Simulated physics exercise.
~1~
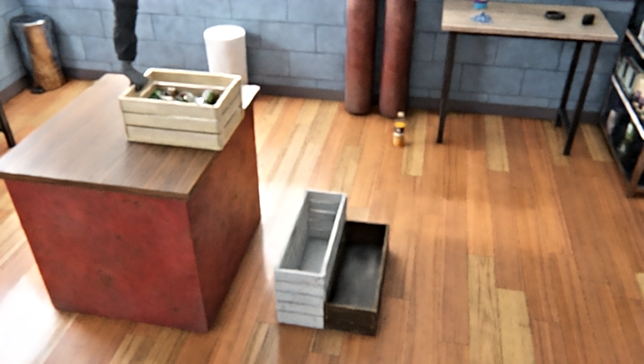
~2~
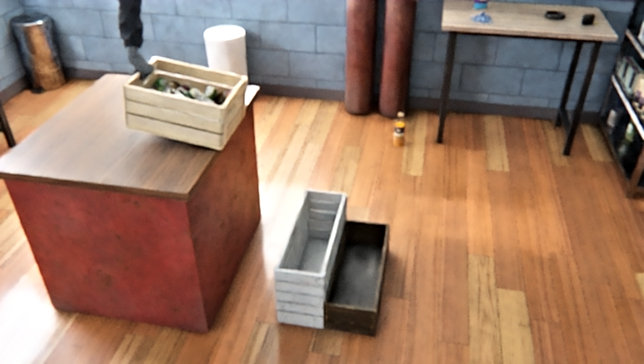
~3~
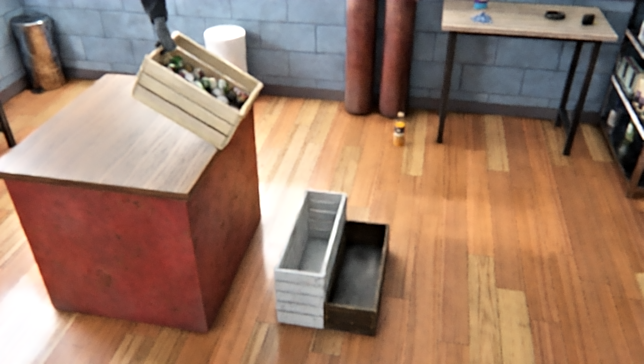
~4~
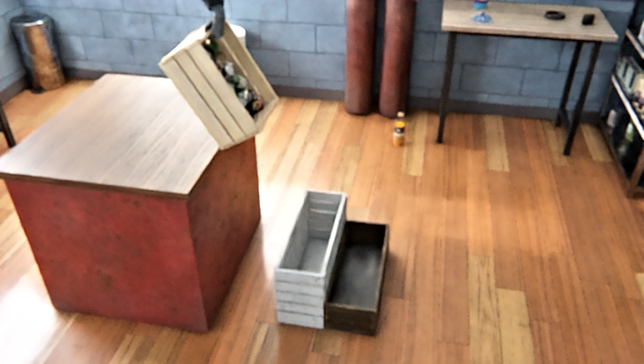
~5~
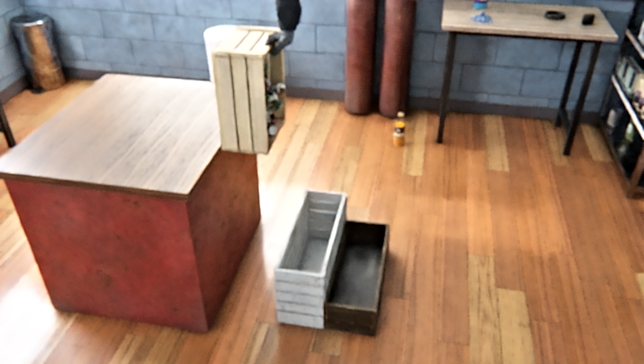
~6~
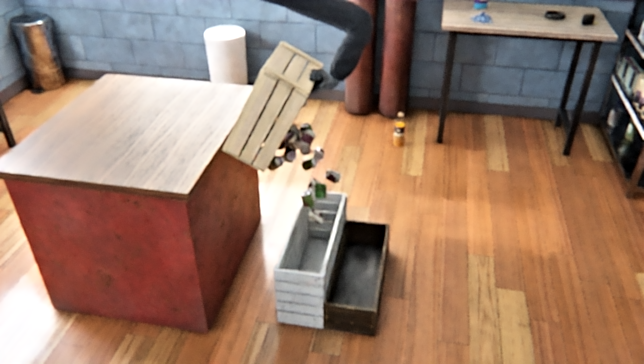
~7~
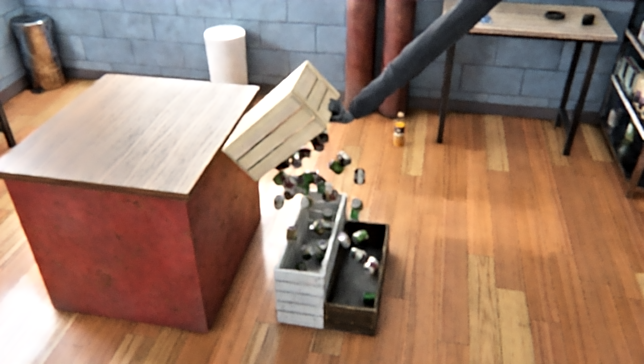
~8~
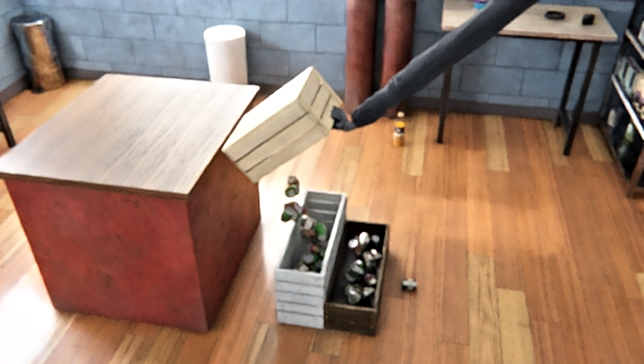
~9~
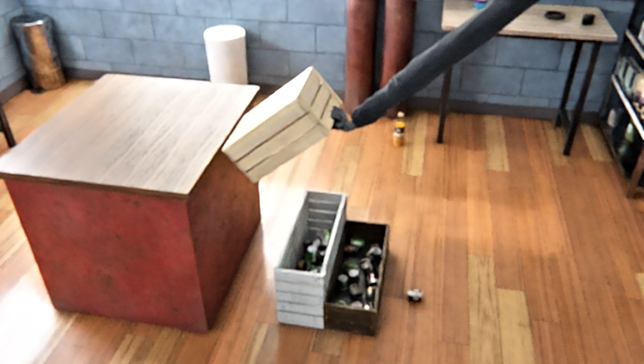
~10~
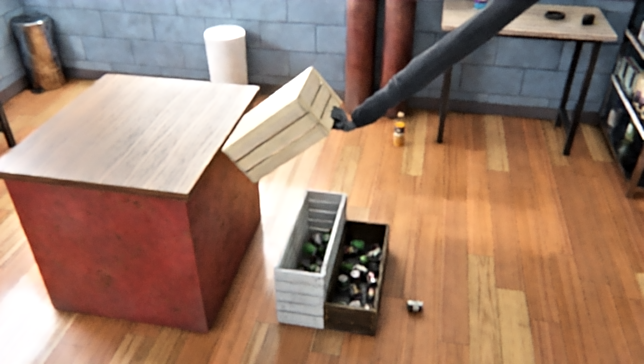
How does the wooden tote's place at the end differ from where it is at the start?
At the start the wooden tote sits upright on top of the bench at its far end. By the end it is farther right and slightly lower, held tipped over past the bench's right edge.
